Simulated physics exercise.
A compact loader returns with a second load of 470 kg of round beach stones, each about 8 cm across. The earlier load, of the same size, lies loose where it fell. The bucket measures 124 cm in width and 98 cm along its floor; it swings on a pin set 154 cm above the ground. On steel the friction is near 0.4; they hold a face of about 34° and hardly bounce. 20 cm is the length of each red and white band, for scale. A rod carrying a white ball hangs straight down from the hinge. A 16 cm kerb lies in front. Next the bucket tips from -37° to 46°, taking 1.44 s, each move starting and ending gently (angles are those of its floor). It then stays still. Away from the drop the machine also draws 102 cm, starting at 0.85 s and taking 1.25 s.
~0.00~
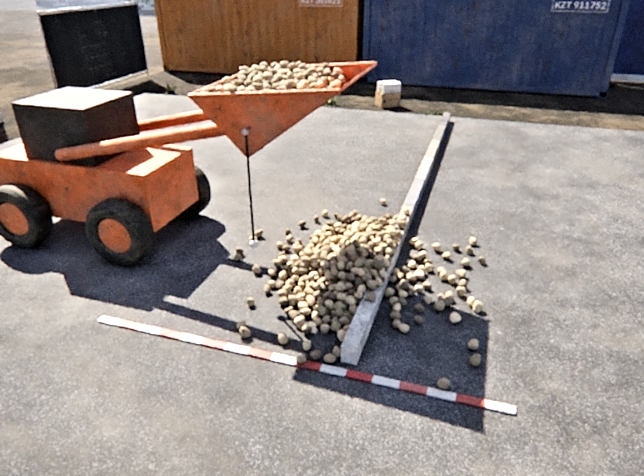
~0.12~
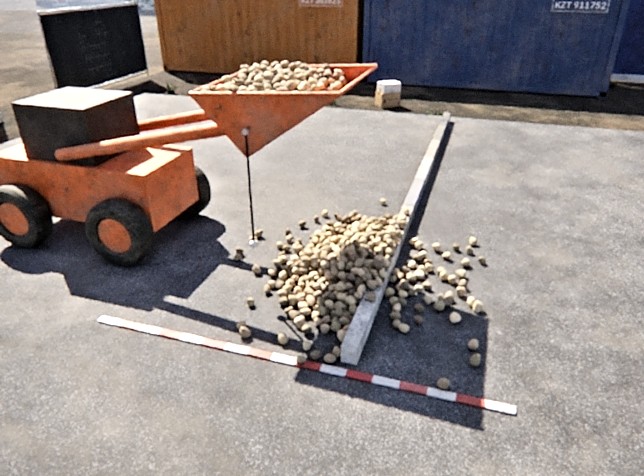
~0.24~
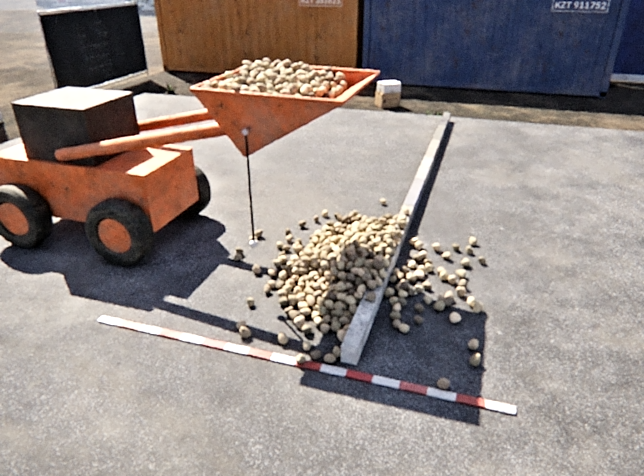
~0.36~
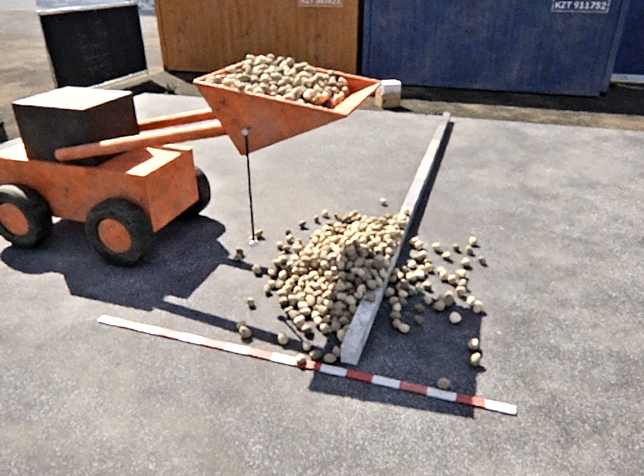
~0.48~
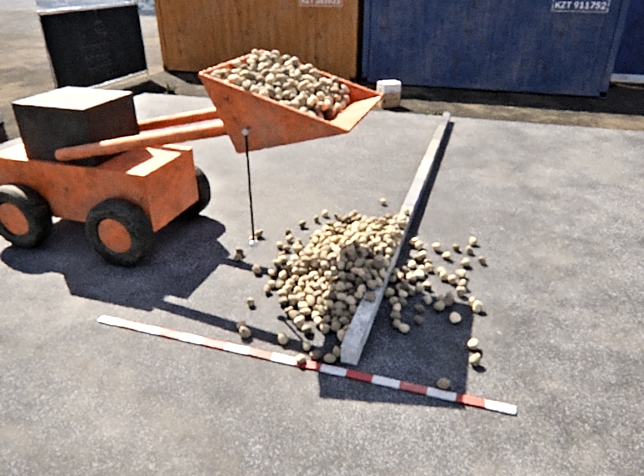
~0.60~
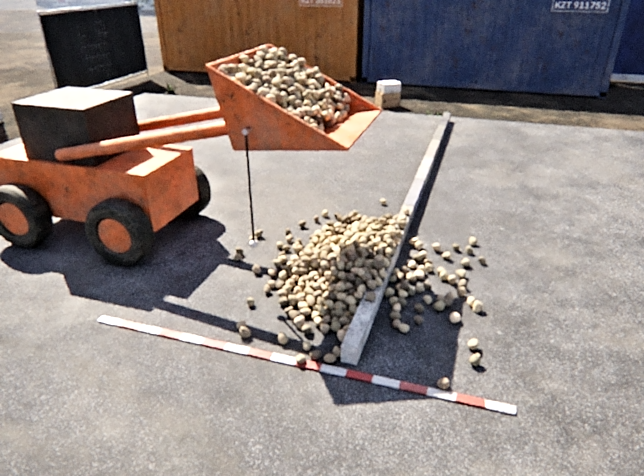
An orange wheeled loader's raised bucket, full of pale rounded stones, gently tilts forward, its right lip lowering as the stones shift slightly inside, while a loose pile of similar stones lies motionless around a long kerb below.
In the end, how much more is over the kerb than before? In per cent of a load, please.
By the end about 6 per cent more lies there.
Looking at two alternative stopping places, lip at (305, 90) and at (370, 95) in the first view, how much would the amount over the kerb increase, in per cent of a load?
Near 0 in a hundred, then near 25 in a hundred.
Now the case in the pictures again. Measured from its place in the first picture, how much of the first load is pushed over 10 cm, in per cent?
Roughly 20 percent.
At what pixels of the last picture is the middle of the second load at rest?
Roughly at pixel (319, 250).
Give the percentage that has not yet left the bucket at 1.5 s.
I'd say about 5 per cent.
After 1.1 s the floor is at 33°; in per cent of one load, 92 in the bucket, 98 on this side of the kerb, 9 over the kerb; the foremost stones are at (473, 289).
After 1.5 s the floor is at 46°; in per cent of one load, 4 in the bucket, 185 on this side of the kerb, 11 over the kerb; the foremost stones are at (473, 289).
After 2.5 s the floor is at 46°; in per cent of one load, 0 in the bucket, 185 on this side of the kerb, 15 over the kerb; the foremost stones are at (487, 292).
After 5.3 s the floor is at 46°; in per cent of one load, 0 in the bucket, 185 on this side of the kerb, 15 over the kerb; the foremost stones are at (490, 293). Net gain over the kerb, 6.
